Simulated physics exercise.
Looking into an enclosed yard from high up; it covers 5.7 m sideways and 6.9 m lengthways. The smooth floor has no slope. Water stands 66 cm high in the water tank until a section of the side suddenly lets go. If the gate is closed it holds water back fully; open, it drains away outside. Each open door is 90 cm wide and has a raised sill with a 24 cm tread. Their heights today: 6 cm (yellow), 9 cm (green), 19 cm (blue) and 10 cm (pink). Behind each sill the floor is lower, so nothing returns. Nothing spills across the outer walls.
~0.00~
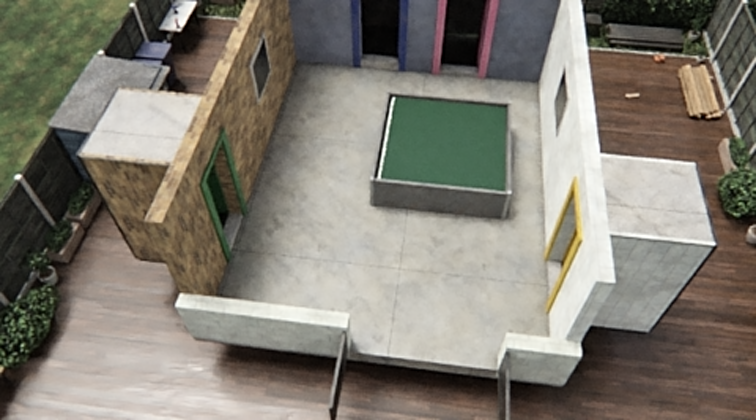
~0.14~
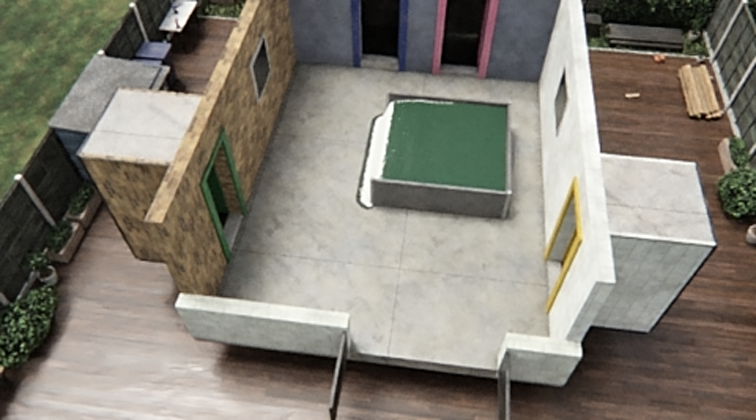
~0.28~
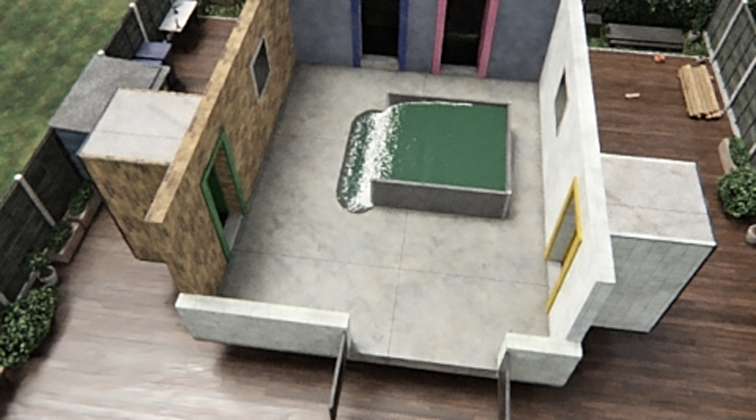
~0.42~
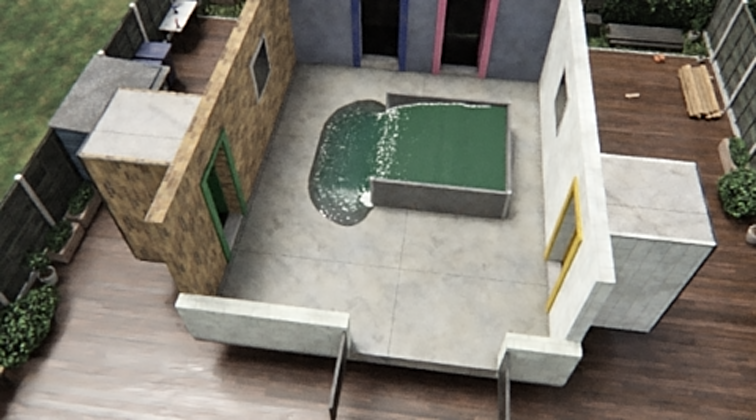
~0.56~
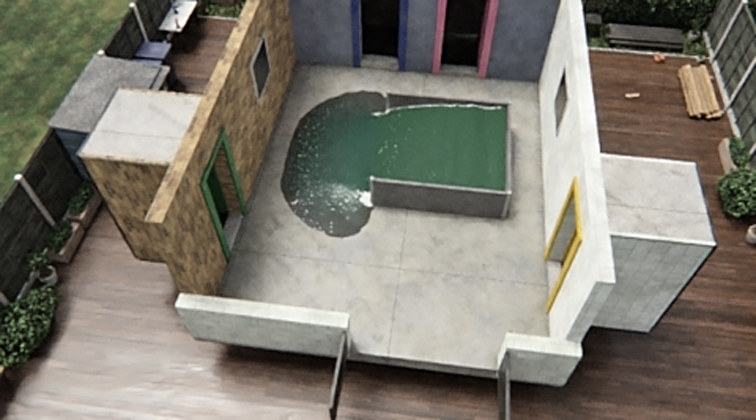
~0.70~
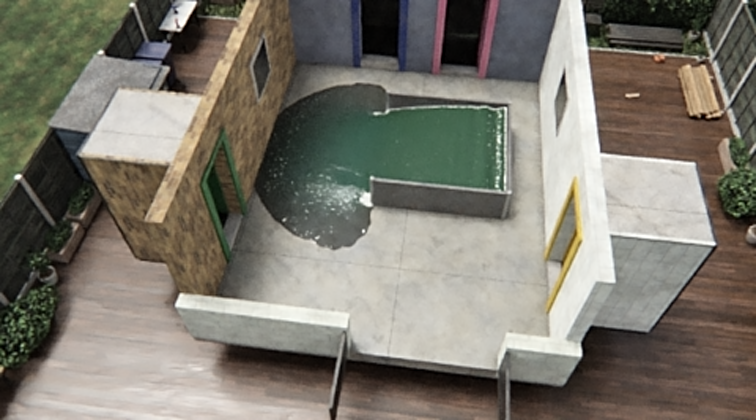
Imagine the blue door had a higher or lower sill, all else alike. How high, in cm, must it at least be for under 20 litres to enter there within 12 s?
Close to 11.5 cm is just enough.
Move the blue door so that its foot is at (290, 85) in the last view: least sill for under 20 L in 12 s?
About 26 cm.
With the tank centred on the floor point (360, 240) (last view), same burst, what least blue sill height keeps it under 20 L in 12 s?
Some 11.5 cm.
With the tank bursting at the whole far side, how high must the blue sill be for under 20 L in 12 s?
Then roughly 24 cm.
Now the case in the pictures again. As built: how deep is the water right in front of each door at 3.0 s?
In cm: Yellow 0, green 16, blue 13, pink 0.
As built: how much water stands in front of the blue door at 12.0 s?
Some 7.0 cm.
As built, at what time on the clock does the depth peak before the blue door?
Near 4.0 s.
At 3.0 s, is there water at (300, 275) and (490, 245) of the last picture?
In that order: Flooded, not reached.
After 1.4 s water covers 35 % of the floor, deepest (44 cm) near (273, 157); 1 cm at the blue door, 0 litres in over its 19 cm sill.
After 3.0 s water covers 50 % of the floor, deepest (43 cm) near (295, 67); 13 cm at the blue door, 0 litres in over its 19 cm sill.
After 12.0 s water covers 100 % of the floor, deepest (10 cm) near (511, 217); 7 cm at the blue door, 0 litres in over its 19 cm sill.
At the blue door as built, the water arrived by 1.4 s and peaked near 17 cm at 4.0 s.
Run again over the same 12 s with other heights there, 31 litres in over 10 cm, 10 litres over 13 cm. The limit of 20 litres is kept from about 11.5 cm up.
